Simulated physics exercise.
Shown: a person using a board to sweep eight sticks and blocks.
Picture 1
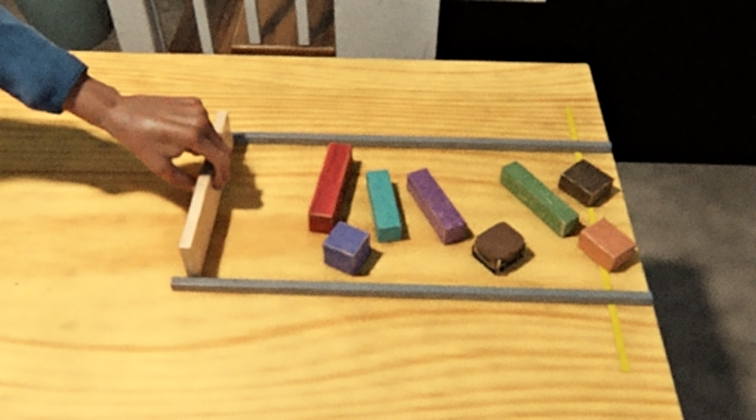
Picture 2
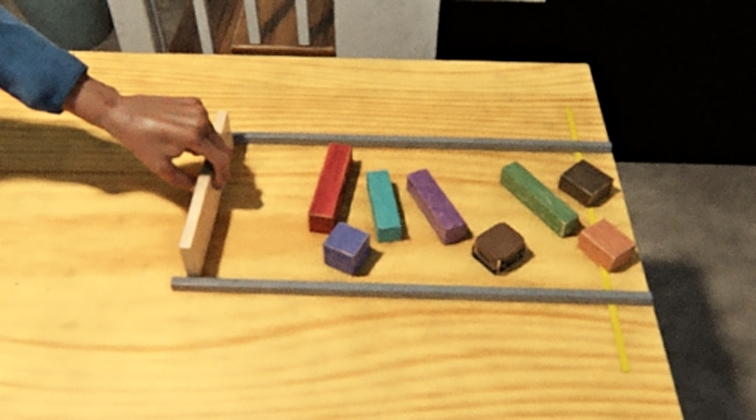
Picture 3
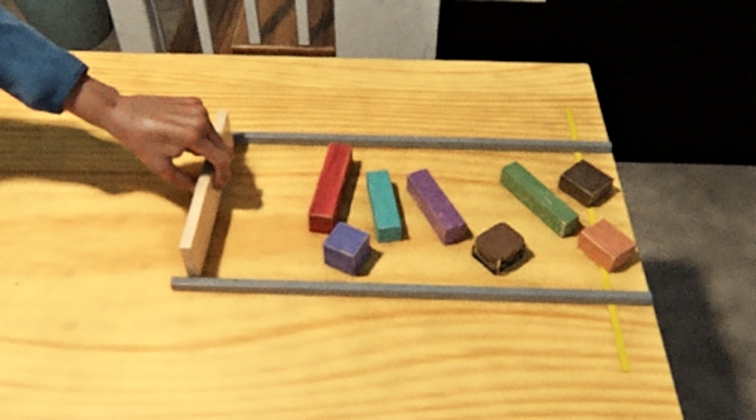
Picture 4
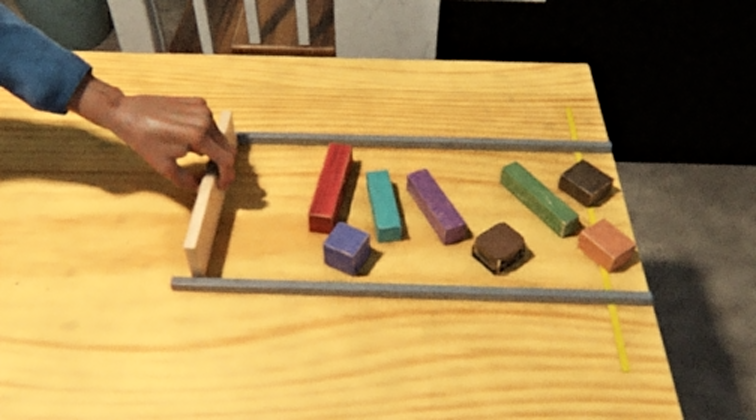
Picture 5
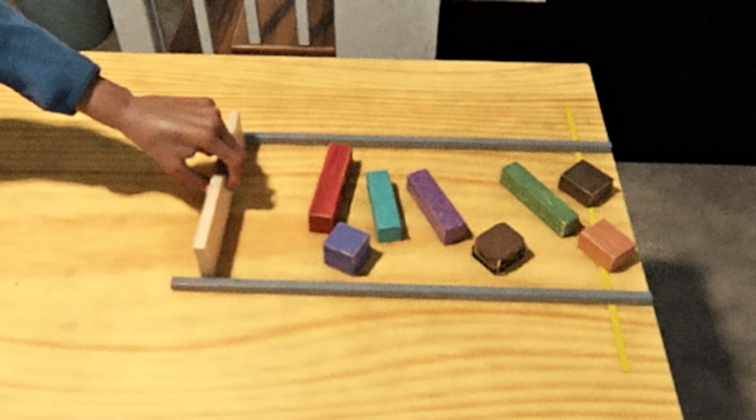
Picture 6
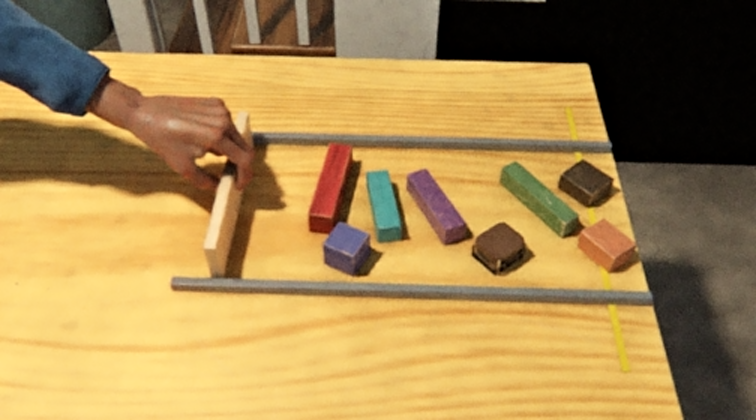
A hand holding a pale wooden board upright stays almost still at first, at the left end of two gray rails on a wooden table. It then slides the board a short way right, toward eight colored sticks and blocks that stay unmoved, with a gap still remaining.
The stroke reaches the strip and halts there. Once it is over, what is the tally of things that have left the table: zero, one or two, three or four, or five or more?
A tally of five or more.
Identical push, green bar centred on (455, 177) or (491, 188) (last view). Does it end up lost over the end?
From the two starts it leaves the top; it leaves the top.
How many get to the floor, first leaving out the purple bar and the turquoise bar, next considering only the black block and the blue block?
First 3, then 3.
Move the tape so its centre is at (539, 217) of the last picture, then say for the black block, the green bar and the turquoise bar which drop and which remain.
OK, so the black block comes off, the green bar stays where it is, and the turquoise bar? It stays where it is.
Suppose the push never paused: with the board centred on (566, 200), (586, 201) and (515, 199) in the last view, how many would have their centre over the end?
It comes out as 3, then 5, then 1.
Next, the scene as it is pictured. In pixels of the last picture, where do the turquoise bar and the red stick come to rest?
Middles: Around (630, 212) and around (603, 194).
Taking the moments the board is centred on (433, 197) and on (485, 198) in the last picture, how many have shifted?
The count is 5 at the first point and 7 at the second.
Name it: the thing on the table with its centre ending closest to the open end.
Going by centres, it is the turquoise bar.
Soon after, none off yet; orange block at rest near (606, 245); black block at rest near (586, 183); green bar at rest near (538, 198).
By the end, the number that fall off is five or more; fallen, purple bar, brown case, green bar, black block and orange block.
